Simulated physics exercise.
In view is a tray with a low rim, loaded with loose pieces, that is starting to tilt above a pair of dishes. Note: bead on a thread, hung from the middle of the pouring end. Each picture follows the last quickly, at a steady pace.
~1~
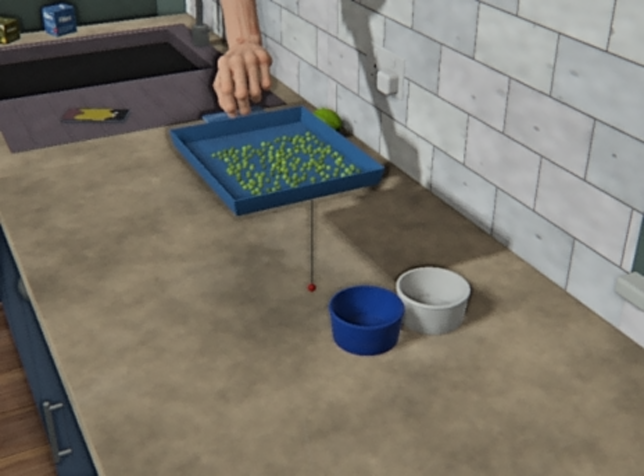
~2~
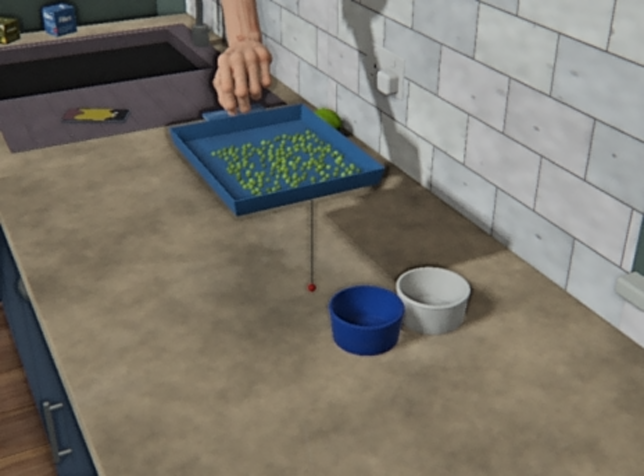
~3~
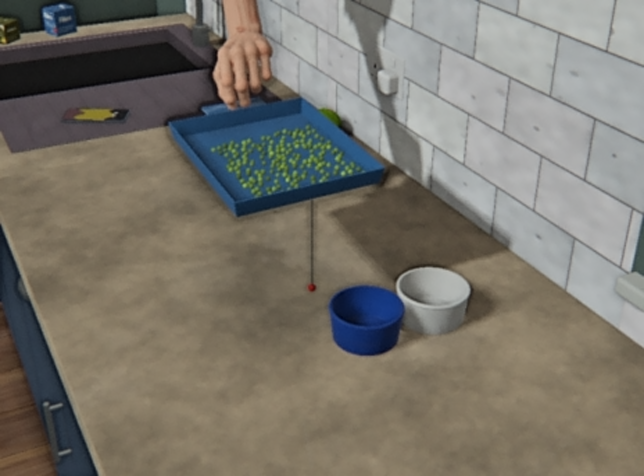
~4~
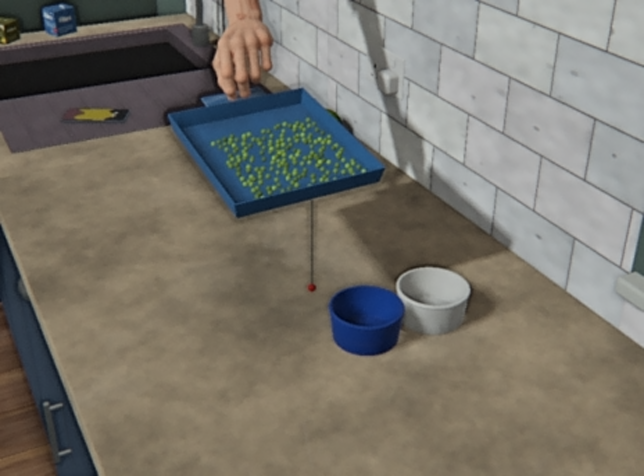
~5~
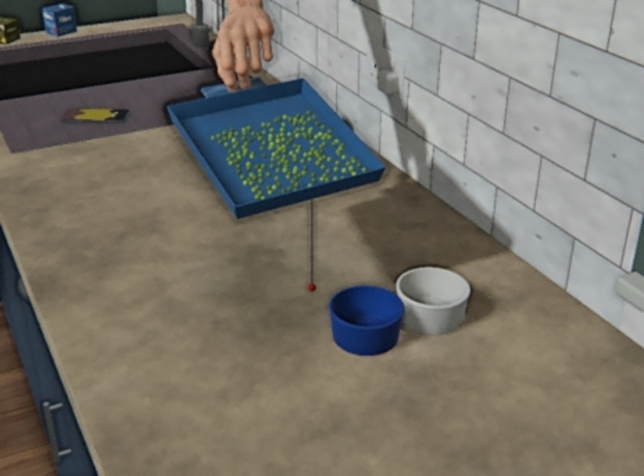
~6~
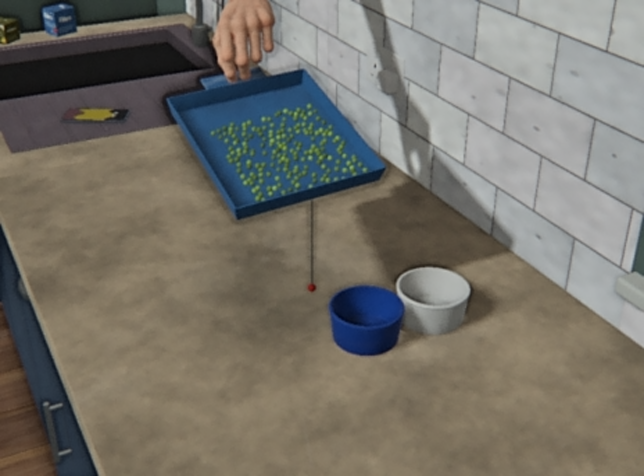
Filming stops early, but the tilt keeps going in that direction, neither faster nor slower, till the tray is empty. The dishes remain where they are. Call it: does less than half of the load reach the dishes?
Yes.
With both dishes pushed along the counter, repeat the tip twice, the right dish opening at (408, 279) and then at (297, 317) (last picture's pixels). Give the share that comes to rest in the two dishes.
0 and 70 in a hundred.
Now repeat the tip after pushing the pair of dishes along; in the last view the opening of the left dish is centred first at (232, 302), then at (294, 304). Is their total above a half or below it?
Try 1: A minority of it. Try 2: A minority of it.
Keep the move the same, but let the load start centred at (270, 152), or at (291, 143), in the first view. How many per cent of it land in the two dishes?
It would be roughly 10 per cent for the first and roughly 10 per cent for the second.
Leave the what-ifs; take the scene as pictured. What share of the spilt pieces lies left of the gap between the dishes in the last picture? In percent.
I'd guess close to 100 %.
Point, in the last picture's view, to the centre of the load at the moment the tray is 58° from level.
Load centre: Approx. (298, 189).
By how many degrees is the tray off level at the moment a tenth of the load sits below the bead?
At roughly 105°.
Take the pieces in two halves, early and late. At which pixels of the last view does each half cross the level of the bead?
Around (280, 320), followed by around (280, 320).
Just after the last frame, tray tipped steeply; every one on the tray.
A moment on, tray tipped right over; almost all on the tray; just a few outside both; about a tenth in the air.
Further on, tray tipped past a quarter turn; about a tenth in the left dish; just a few in the right dish; almost all outside both.
When it is over, tray tipped past a quarter turn; about a tenth in the left dish; just a few in the right dish; almost all outside both.
